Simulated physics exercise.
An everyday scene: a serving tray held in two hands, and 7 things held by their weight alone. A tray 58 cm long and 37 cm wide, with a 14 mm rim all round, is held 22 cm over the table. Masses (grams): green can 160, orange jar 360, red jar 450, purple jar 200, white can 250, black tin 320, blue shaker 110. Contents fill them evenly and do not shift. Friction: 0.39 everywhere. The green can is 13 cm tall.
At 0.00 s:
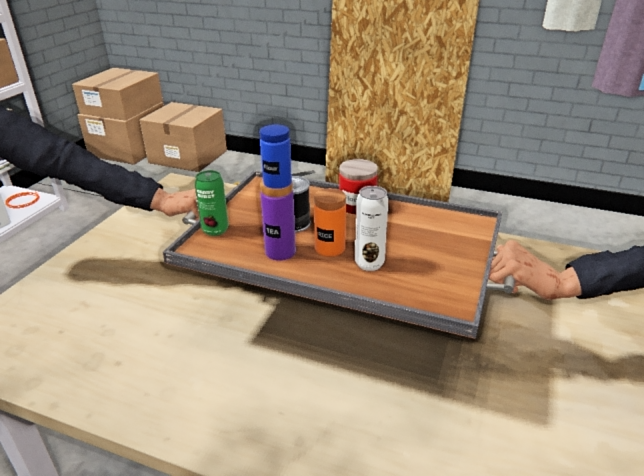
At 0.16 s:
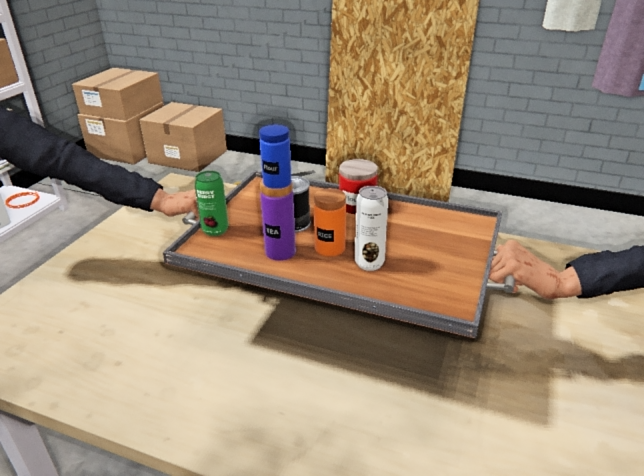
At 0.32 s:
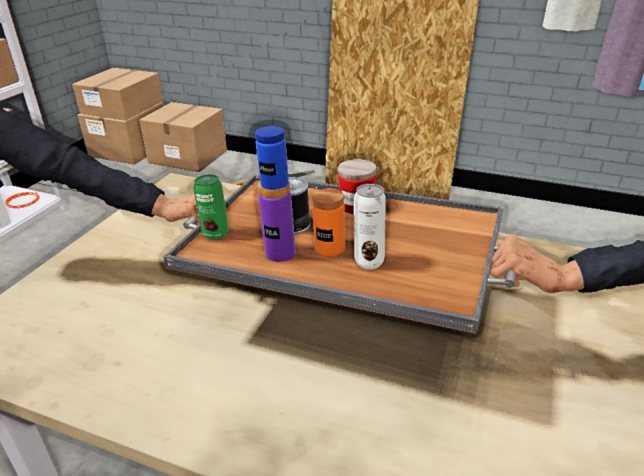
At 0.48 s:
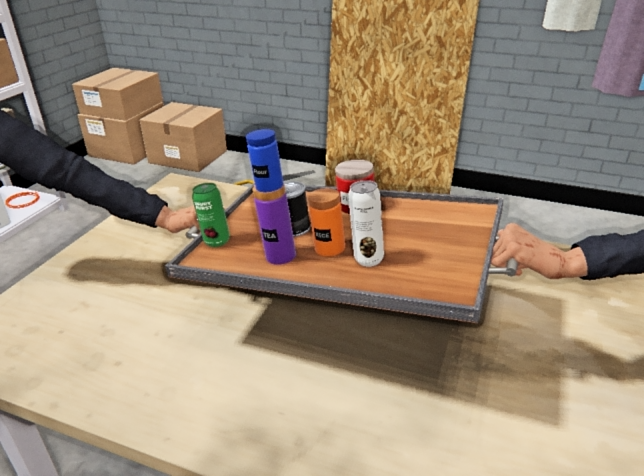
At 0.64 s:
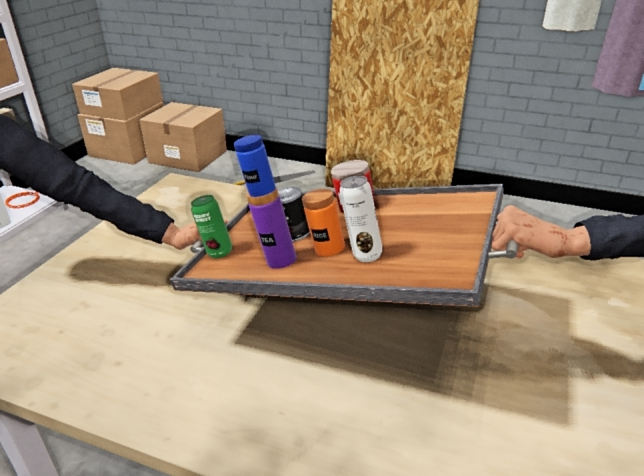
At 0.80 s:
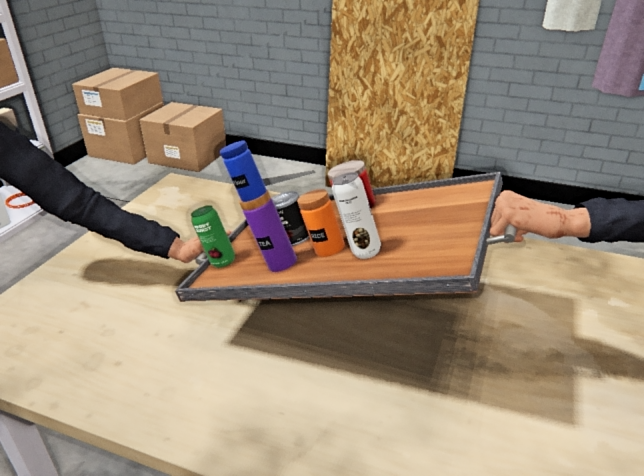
Two hands in dark sleeves hold a wooden serving tray with a grey rim by its end handles above a pale table, seen from slightly above in a grey-brick room with cardboard boxes behind. A green can stands at left, a blue shaker on a purple jar beside it, then a black tin, orange jar, white can and red jar. The level tray steadily tilts left edge down, its containers leaning along, while the camera stays still.
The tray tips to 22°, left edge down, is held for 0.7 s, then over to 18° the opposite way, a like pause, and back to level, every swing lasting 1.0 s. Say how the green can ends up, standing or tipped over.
The green can topples.
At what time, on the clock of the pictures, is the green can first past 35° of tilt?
Near 1.2 s.
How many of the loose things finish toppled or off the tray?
5 of them.
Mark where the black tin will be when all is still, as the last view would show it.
Near (234, 193).
After 1.40 s, tray tilted 22°, left edge down; green can and blue shaker now off the tray; purple jar on its side; white can on its side.
After 2.30 s, tray tilted 2°, left edge down; orange jar on its side; white can on its side; purple jar on its side.
At rest (4.9 s), off the tray and tipped over, green can and blue shaker; tipped over on the tray, orange jar, purple jar and white can; not toppled but over 5 cm from the start, red jar and black tin. In the last view, green can near (171, 261).
